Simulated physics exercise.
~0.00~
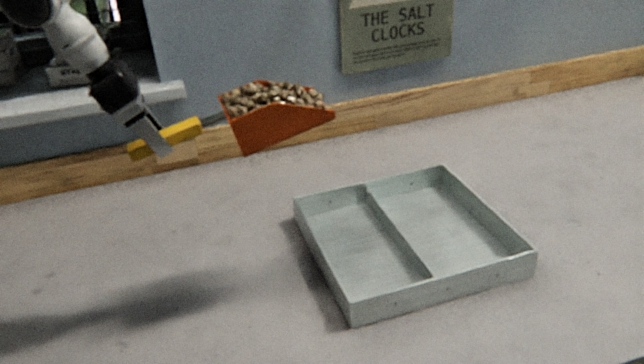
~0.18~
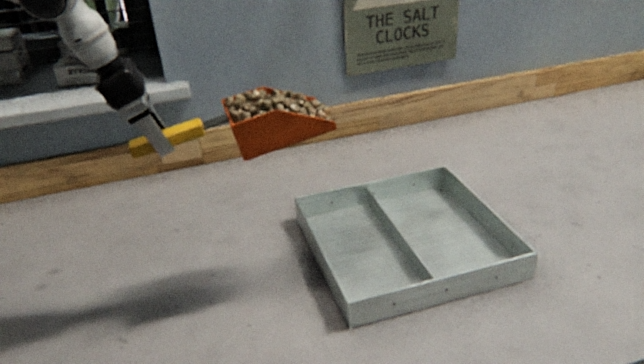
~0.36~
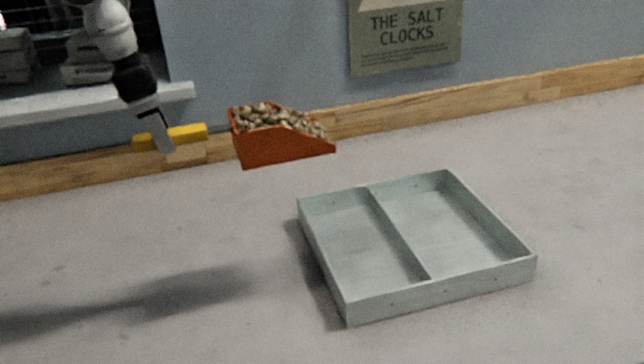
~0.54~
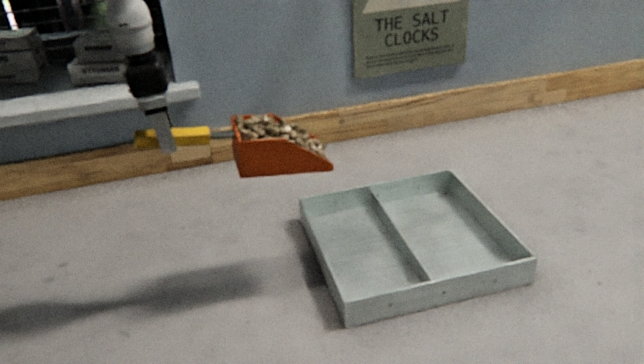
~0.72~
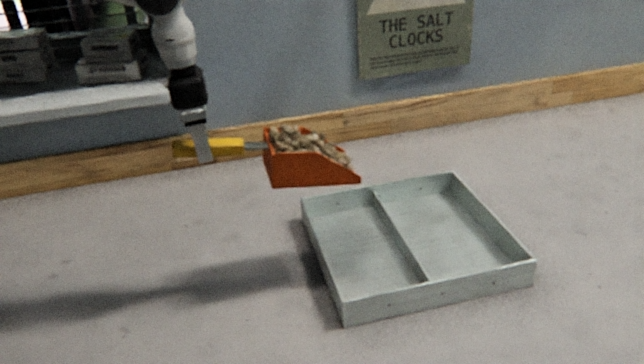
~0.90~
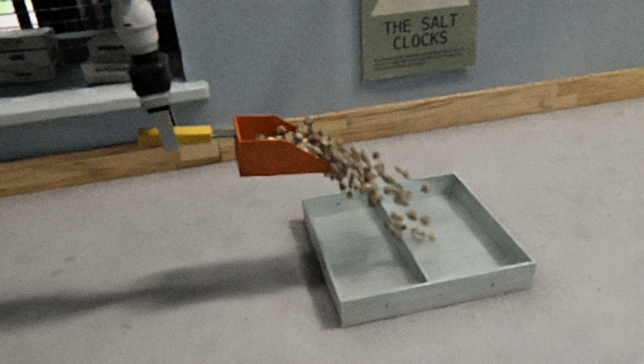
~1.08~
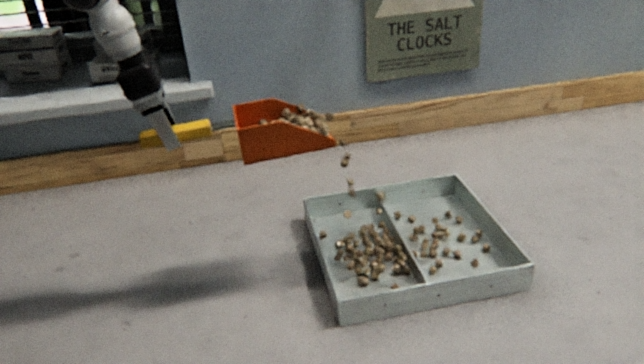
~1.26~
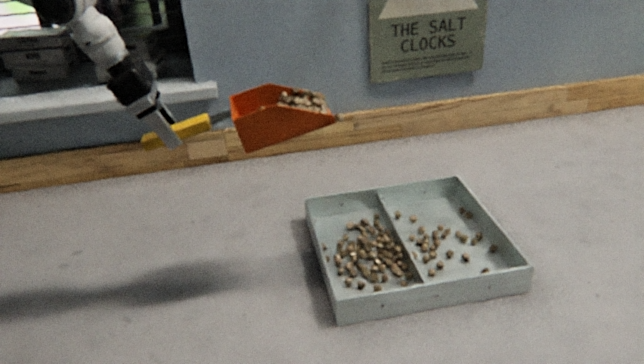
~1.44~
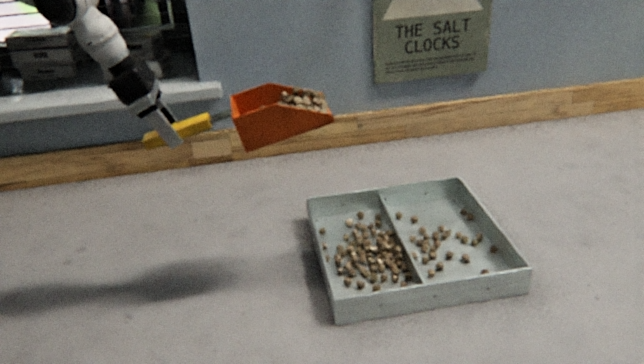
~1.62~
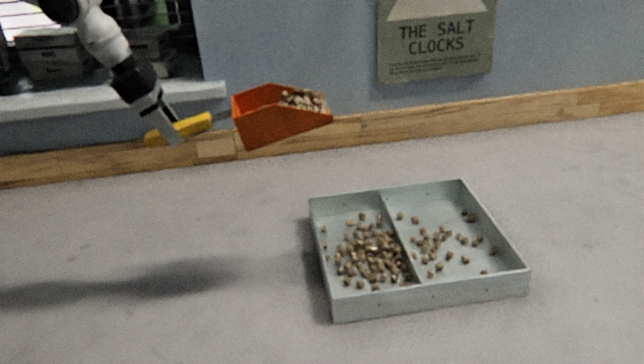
On a pale tabletop, a robot arm lowered an orange scoop of pebbles, jerked it right and back so many spilled over the front into a divided tray, then raised it and held still, with pebbles in both sections and some still in the scoop.
